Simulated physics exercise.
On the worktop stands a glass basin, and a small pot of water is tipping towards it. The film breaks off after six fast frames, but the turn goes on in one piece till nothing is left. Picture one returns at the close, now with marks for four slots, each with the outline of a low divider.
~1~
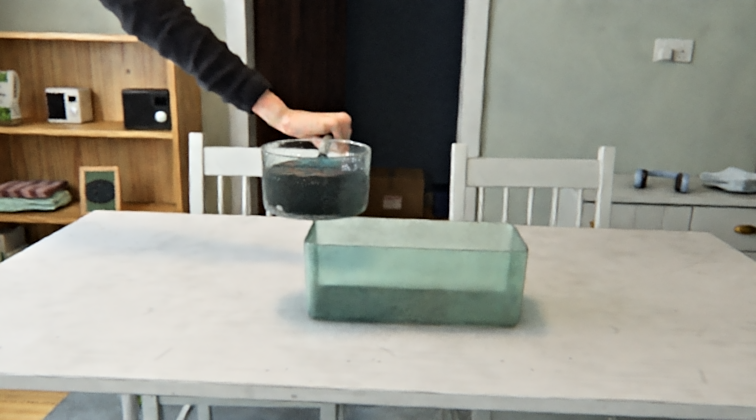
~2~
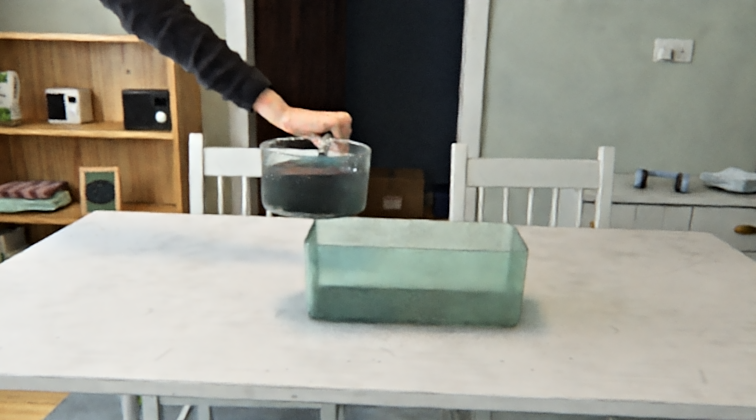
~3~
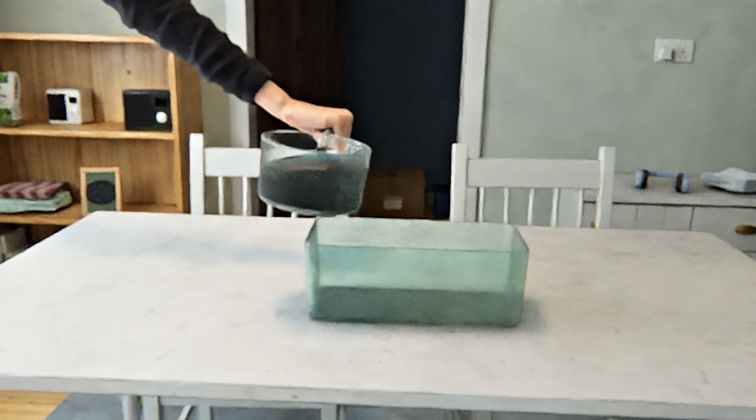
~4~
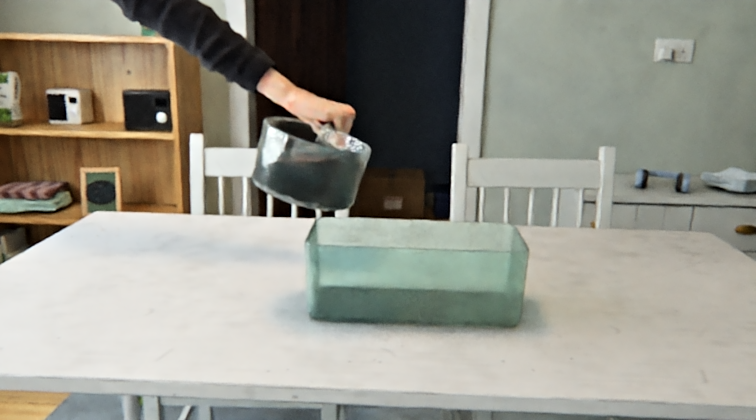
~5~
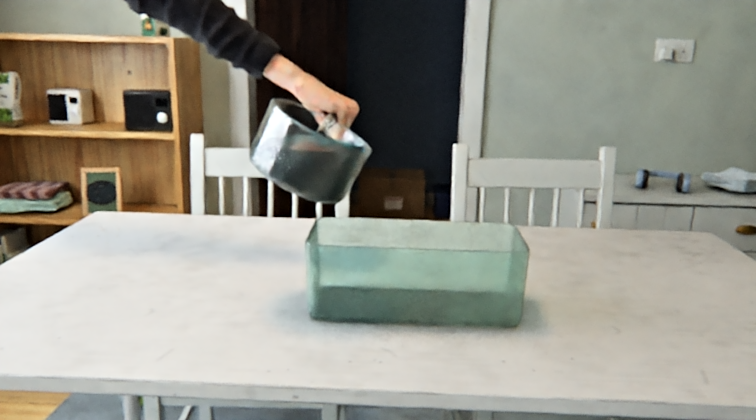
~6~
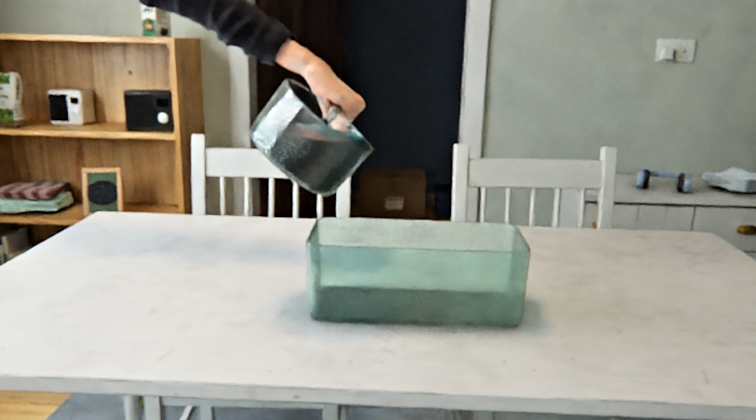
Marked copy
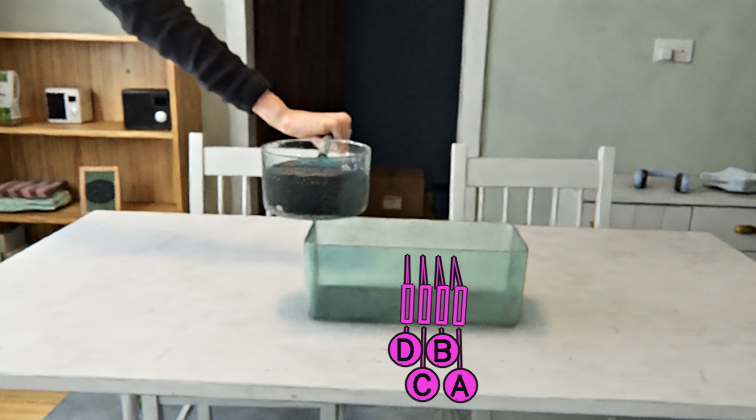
At first, a hand holds a small glass pot of water upright above the left end of a greenish glass basin on a white table. The hand then tilts the pot rightward, gradually at first and then more steeply, raising its left side until water reaches over the lip.
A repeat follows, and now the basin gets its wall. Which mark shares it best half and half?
Place B.
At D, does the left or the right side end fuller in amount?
The right one.
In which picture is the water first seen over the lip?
Picture 6.
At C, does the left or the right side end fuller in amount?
The right one.
In magenta, A at (458, 329); B at (441, 328); C at (423, 328); D at (406, 327).
For place A, about 75 % ends left of the wall and 21 % right of it; 4 % is lost outside.
For place B, about 51 % ends left of the wall and 45 % right of it; 4 % is lost outside.
For place C, about 28 % ends left of the wall and 69 % right of it; 4 % is lost outside.
For place D, about 12 % ends left of the wall and 85 % right of it; 3 % is lost outside.
